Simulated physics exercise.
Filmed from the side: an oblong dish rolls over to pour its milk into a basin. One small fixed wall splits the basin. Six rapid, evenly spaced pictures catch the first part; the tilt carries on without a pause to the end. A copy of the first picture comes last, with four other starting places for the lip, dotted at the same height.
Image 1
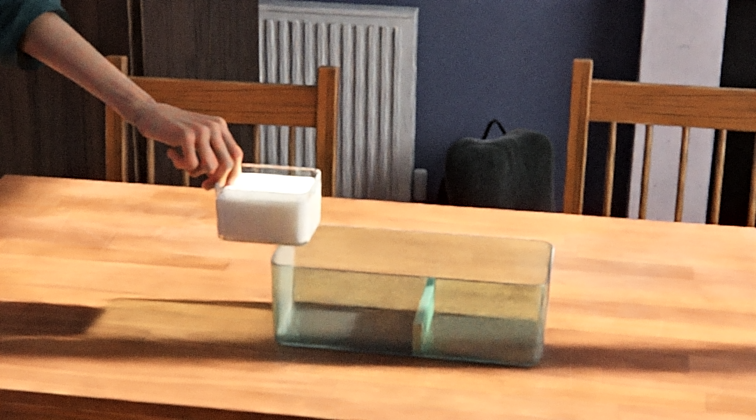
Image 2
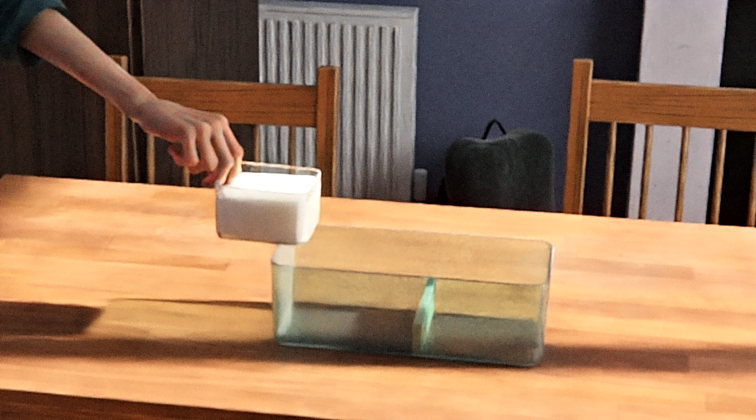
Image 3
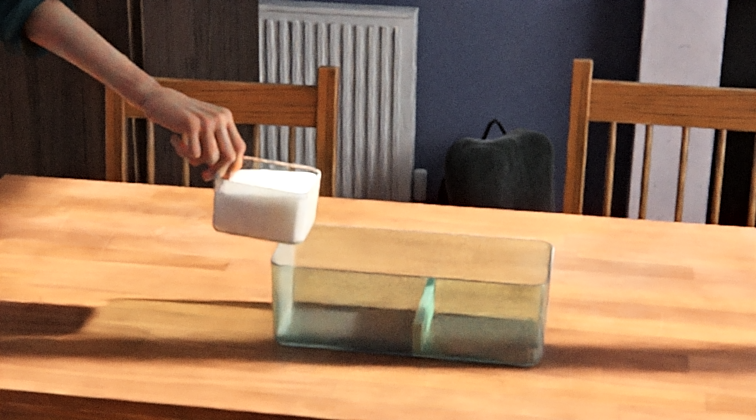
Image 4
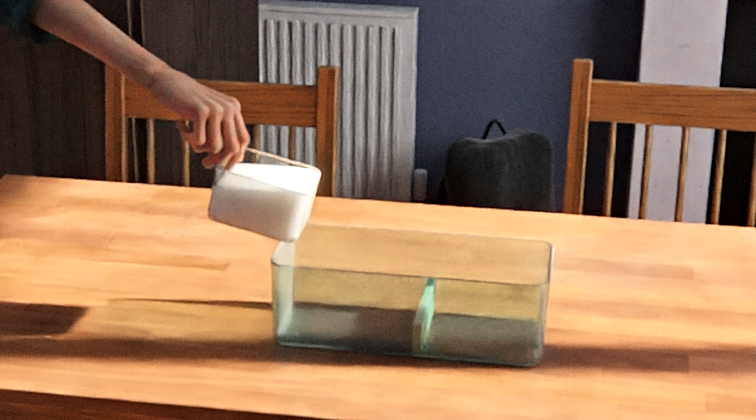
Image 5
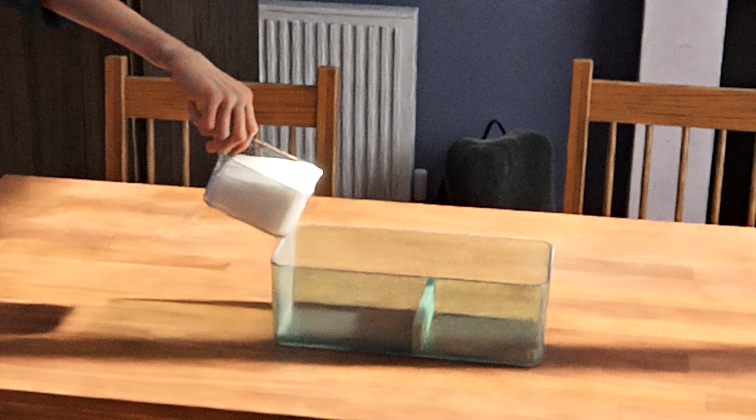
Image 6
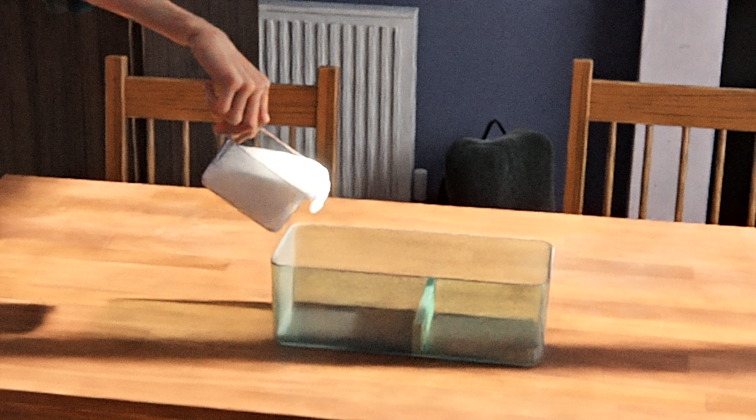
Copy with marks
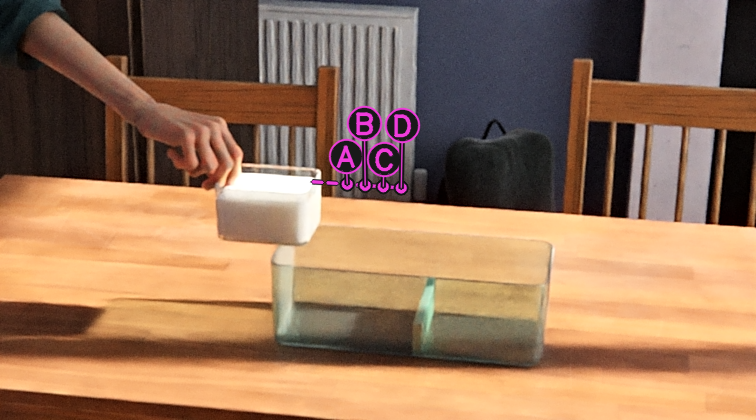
A hand reaching in from the upper left holds a clear oblong dish of white milk above a wooden table, seen from the side by a still camera. Below it sits a clear, greenish basin with an upright divider, with wooden chairs, a pale radiator and a dark bag behind. The hand rises and tilts the dish rightward, gradually then more steeply, until milk bulges over its lip.
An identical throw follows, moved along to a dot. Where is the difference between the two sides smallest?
Use dot A.
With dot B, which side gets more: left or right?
The right side.
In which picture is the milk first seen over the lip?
Picture 5.
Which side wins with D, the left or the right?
More ends on the right.
In magenta, A at (347, 184); B at (365, 185); C at (383, 186); D at (401, 187).
Choosing A, about 46 % ends left of the wall and 53 % right of it.
Choosing B, about 23 % ends left of the wall and 76 % right of it.
Choosing C, about 9 % ends left of the wall and 90 % right of it.
Choosing D, about 6 % ends left of the wall and 93 % right of it.
